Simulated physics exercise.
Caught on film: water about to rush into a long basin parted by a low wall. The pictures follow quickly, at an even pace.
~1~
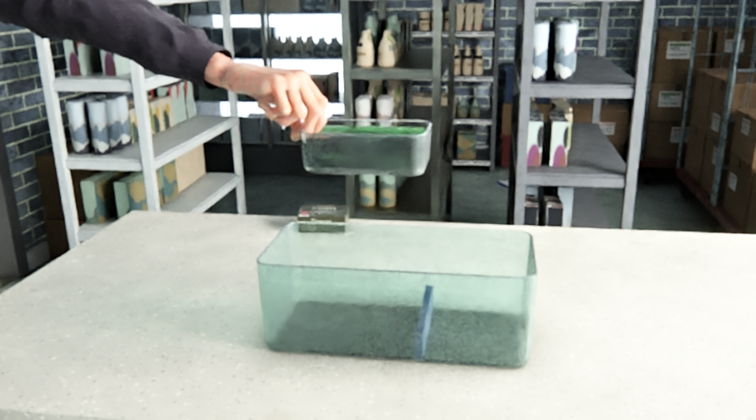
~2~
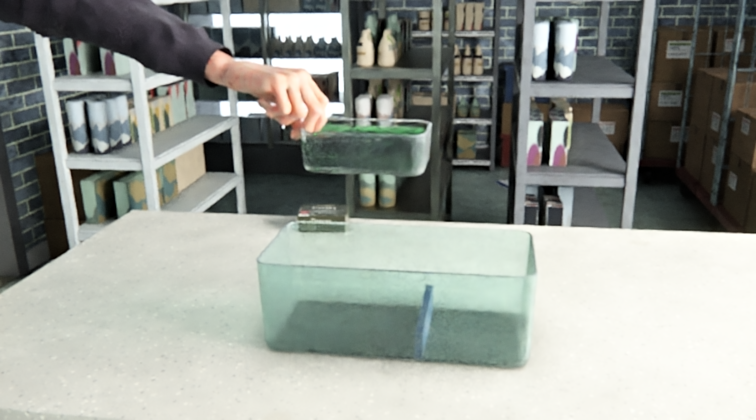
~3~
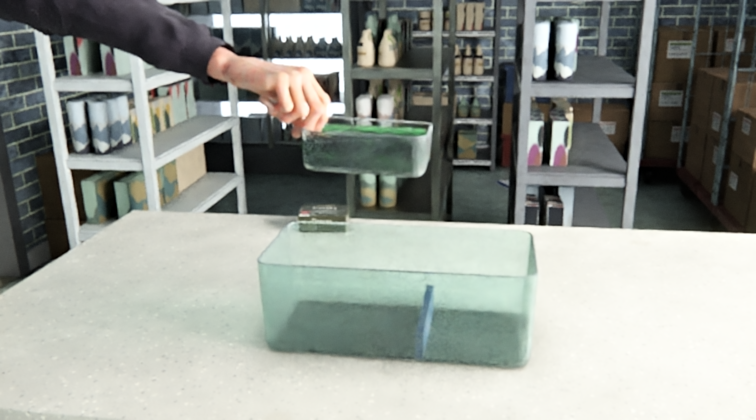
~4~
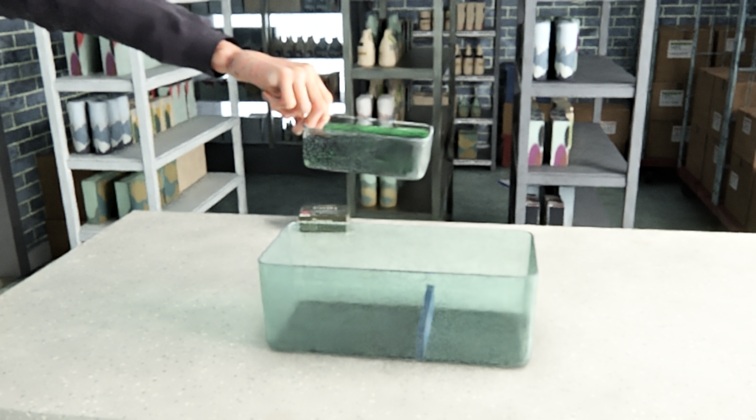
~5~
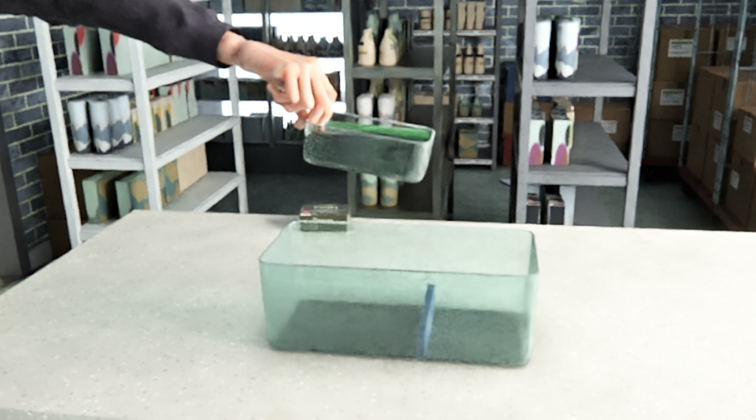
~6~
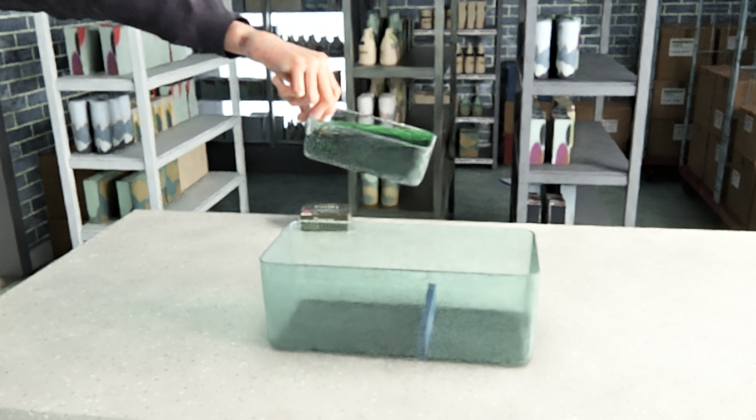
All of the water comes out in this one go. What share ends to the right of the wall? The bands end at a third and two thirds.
The share right of the wall is over two thirds.
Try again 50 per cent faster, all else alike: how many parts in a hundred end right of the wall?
Close to 75 per cent.
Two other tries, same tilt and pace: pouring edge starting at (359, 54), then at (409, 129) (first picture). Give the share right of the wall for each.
Roughly 60 per cent, and 80 per cent.
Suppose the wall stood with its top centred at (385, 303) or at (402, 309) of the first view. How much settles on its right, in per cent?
Near 95 % and 85 %.
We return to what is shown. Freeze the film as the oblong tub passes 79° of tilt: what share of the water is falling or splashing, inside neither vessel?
About 40 per cent.
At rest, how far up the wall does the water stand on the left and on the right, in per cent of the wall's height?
Some 10 per cent left and 60 right.
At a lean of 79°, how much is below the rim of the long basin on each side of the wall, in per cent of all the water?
The left part 0 per cent, the right part 45.
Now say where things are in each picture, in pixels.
In the first picture, it leans 0°; its right rim is at (428, 130); the water meets the walls at (311, 132) and (427, 134); the long basin's rim runs from (273, 242) to (534, 254); the wall's top is at (425, 309).
In the second picture, it leans 1°; its right rim is at (428, 130); the water meets the walls at (311, 131) and (427, 134).
In the third picture, it leans 2°; its right rim is at (429, 132); the water meets the walls at (312, 130) and (428, 135).
In the fourth picture, it leans 5°; its right rim is at (430, 135); the water meets the walls at (313, 129) and (429, 136).
In the fifth picture, it leans 9°; its right rim is at (431, 138); the water meets the walls at (314, 128) and (430, 136).
In the sixth picture, it leans 14°; its right rim is at (433, 143); the water meets the walls at (315, 127) and (433, 138); 1 per cent is over the edge.
A moment on, the oblong tub is tipped on its side and 13 per cent is still to pour, 0 is left of the wall and 47 right of it.
Next, the oblong tub is tipped right over and 1 per cent is still to pour, 13 is left of the wall and 82 right of it.
Then the oblong tub is tipped right over and 0 per cent is still to pour, 18 is left of the wall and 81 right of it.
Later the oblong tub is tipped right over and 0 per cent is still to pour, 18 is left of the wall and 81 right of it.
At rest 18 per cent lies left of the wall, 81 right of it and 1 outside.
